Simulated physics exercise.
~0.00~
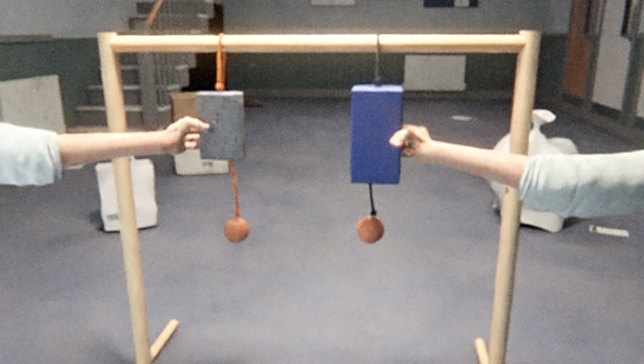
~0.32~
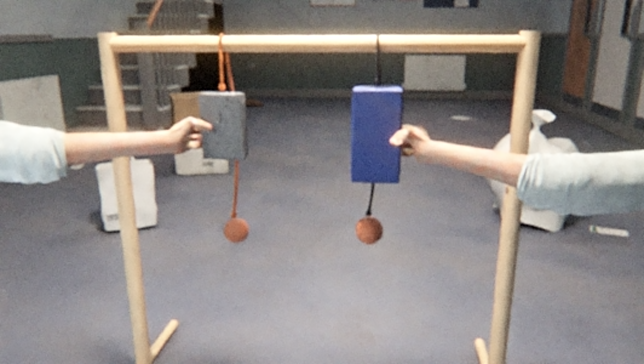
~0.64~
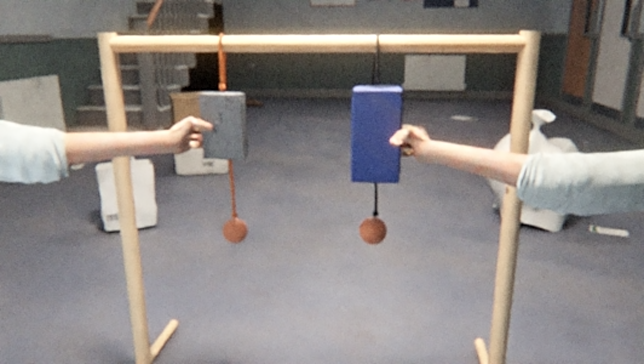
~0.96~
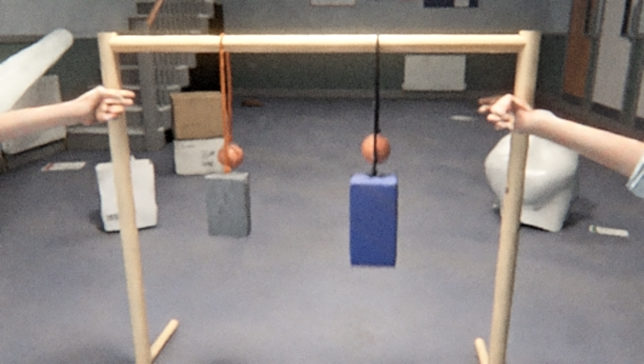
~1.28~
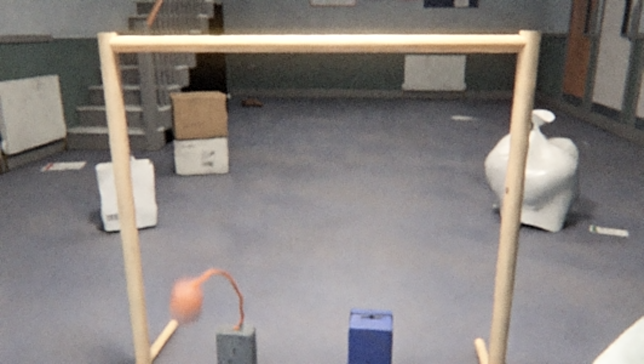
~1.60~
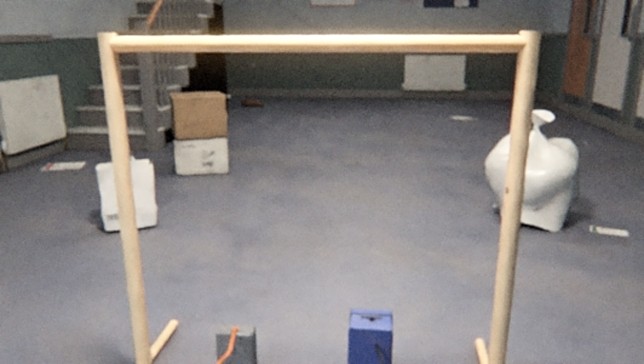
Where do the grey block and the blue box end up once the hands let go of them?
Both end up on the floor beneath the wooden rail. The grey block runs down to the floor and the blue box drops as well.
